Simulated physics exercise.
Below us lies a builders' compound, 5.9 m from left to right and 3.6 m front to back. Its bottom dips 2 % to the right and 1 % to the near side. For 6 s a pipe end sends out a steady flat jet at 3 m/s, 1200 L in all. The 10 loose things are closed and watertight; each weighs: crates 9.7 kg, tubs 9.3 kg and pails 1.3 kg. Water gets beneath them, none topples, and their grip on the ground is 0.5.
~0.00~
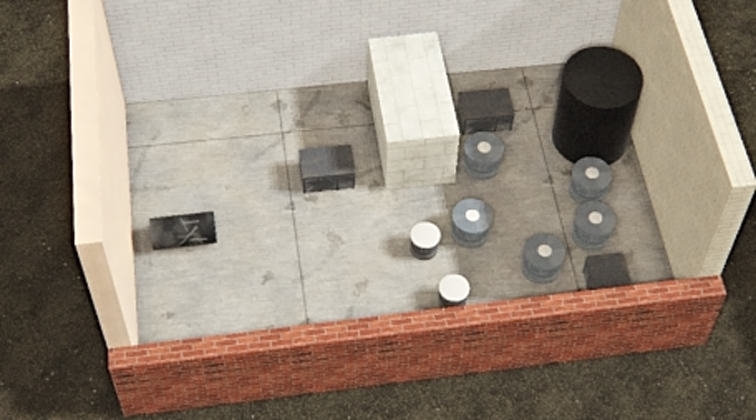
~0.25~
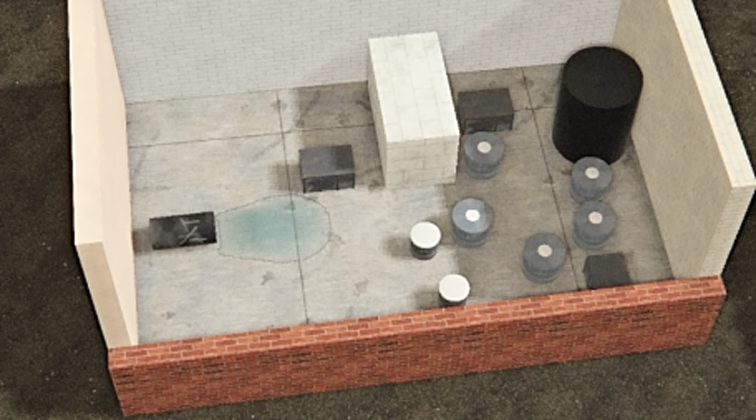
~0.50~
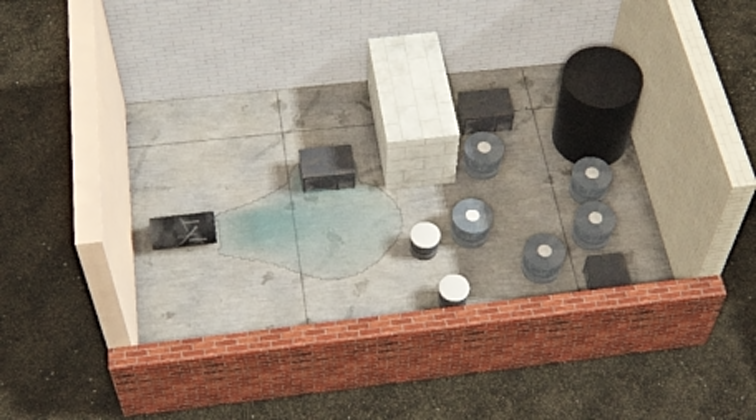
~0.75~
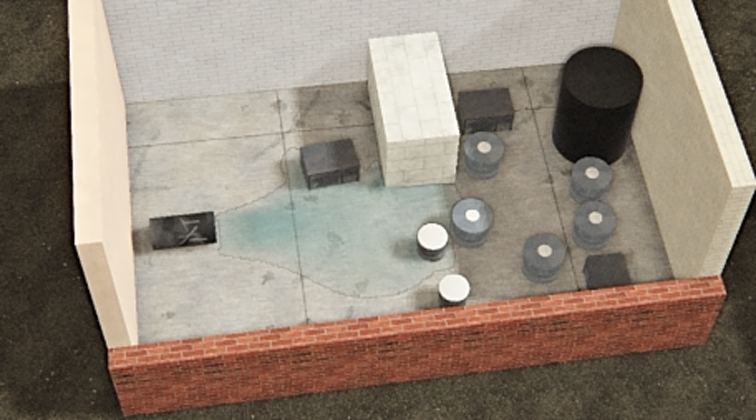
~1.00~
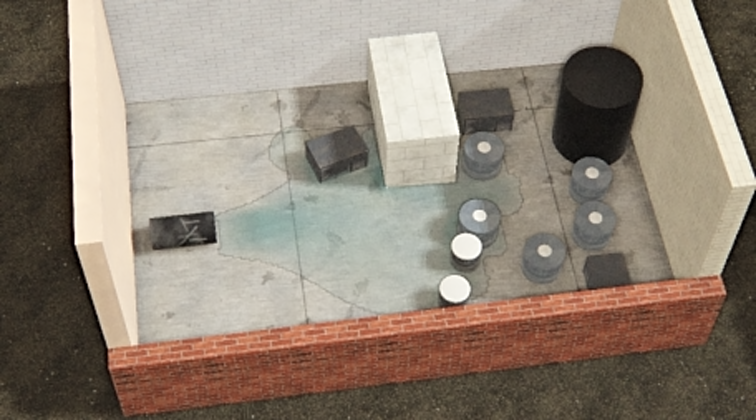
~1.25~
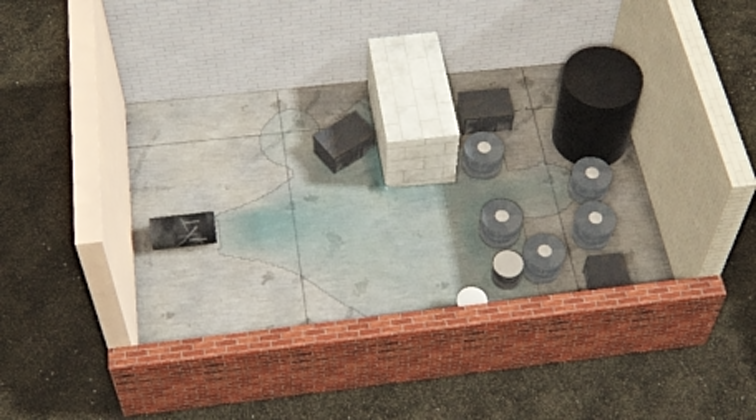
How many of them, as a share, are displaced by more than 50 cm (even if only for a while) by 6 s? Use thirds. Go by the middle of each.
It is at least two thirds.
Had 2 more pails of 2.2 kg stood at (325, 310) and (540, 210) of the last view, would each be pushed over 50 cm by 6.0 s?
In that order: Under, over.
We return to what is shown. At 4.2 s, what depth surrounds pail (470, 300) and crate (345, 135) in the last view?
About 19 and 3 cm.
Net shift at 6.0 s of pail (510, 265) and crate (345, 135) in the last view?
In that order: 200 cm, 80 cm.
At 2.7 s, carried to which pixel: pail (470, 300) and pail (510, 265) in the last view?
Near (601, 284) and (631, 288).
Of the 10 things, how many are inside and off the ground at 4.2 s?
7 of them.
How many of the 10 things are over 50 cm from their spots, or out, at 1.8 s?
I count 4.
After 1.8 s 4 of 10 are over 50 cm from their spots; 2 afloat.
After 2.7 s 8 of 10 are over 50 cm from their spots; 7 afloat.
After 4.2 s 5 of 10 are over 50 cm from their spots; 7 afloat.
After 6.0 s 4 of 10 are over 50 cm from their spots, and 8 have been at some point; 9 afloat.
